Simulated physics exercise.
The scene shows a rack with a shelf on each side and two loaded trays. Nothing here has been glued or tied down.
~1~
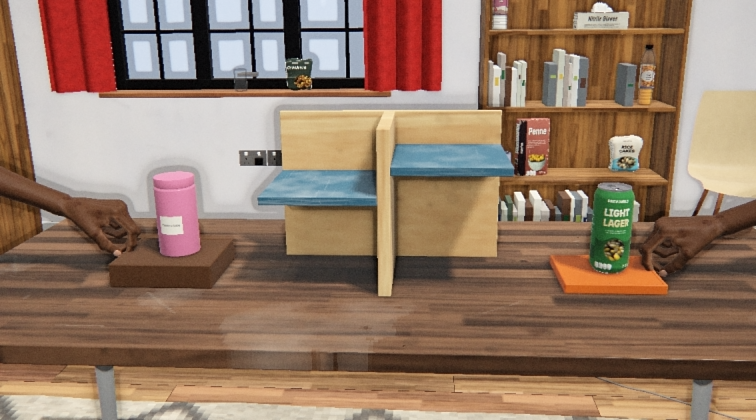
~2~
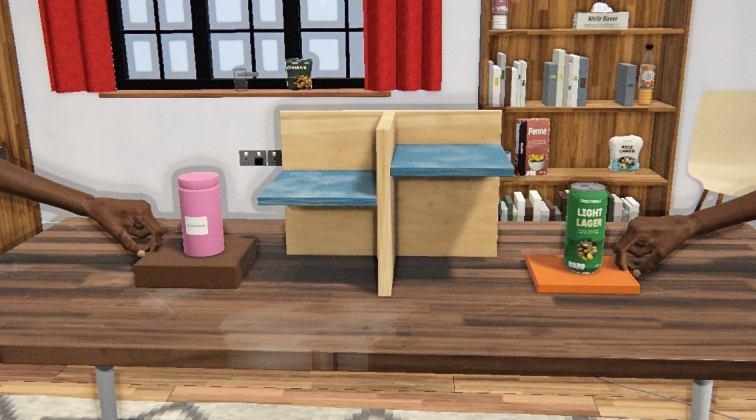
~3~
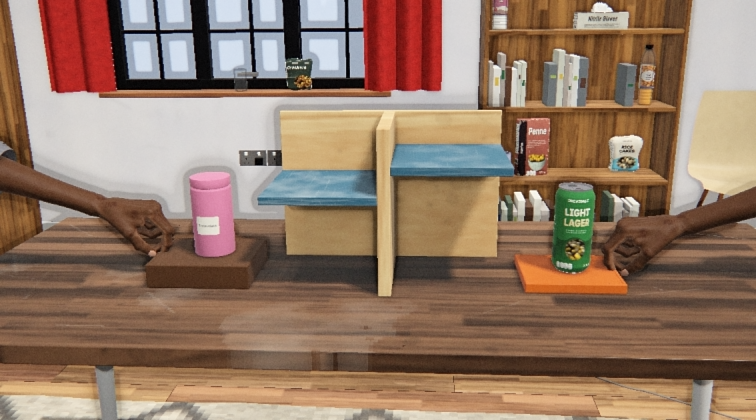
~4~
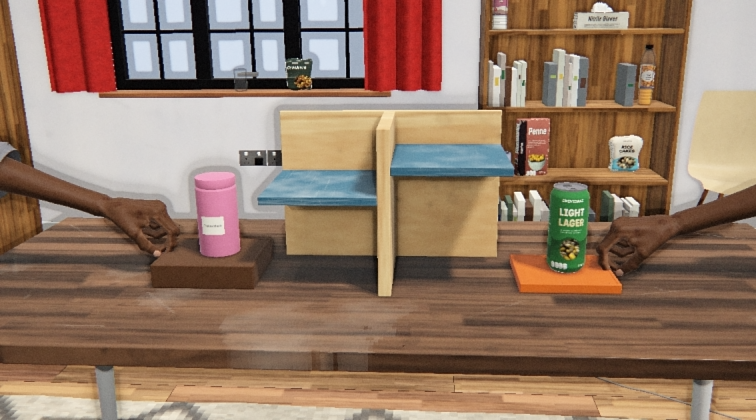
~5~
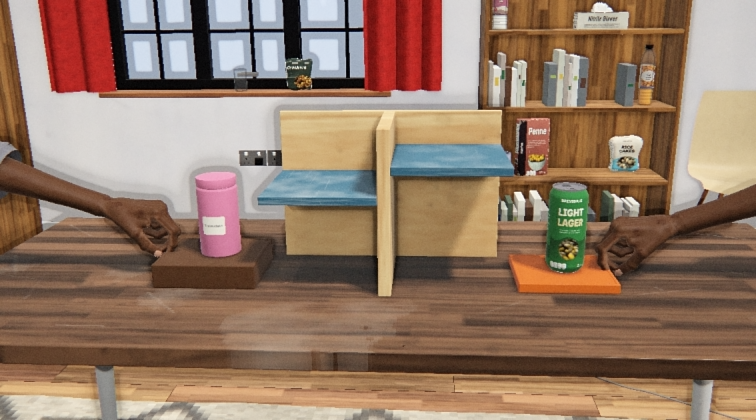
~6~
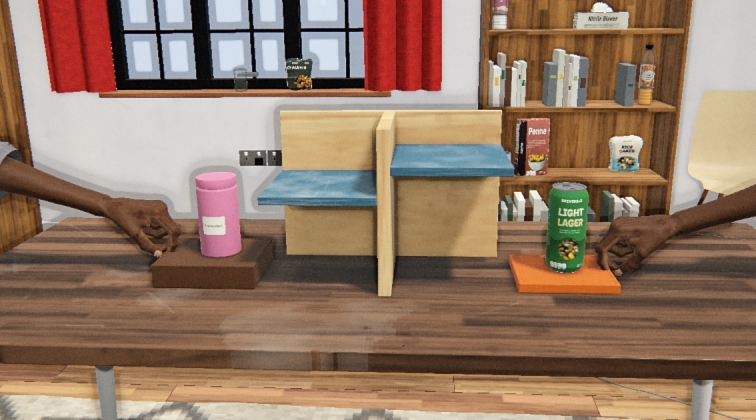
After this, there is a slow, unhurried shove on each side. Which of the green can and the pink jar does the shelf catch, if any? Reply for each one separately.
Green can: Not caught; pink jar: Caught.
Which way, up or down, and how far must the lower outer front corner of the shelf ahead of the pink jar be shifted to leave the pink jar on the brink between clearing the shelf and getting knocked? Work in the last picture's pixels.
Roughly 16 pixels, upward.
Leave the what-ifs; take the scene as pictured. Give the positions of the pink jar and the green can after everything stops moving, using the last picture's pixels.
Final centres, approx.: First (239, 243), second (459, 227).
Then, 1.28 s on from there, green can riding along near (486, 228); pink jar turned 25° from its first pose near (259, 210).
In the end, the green can clears the shelf, near (459, 227); the pink jar strikes the shelf, near (239, 243).
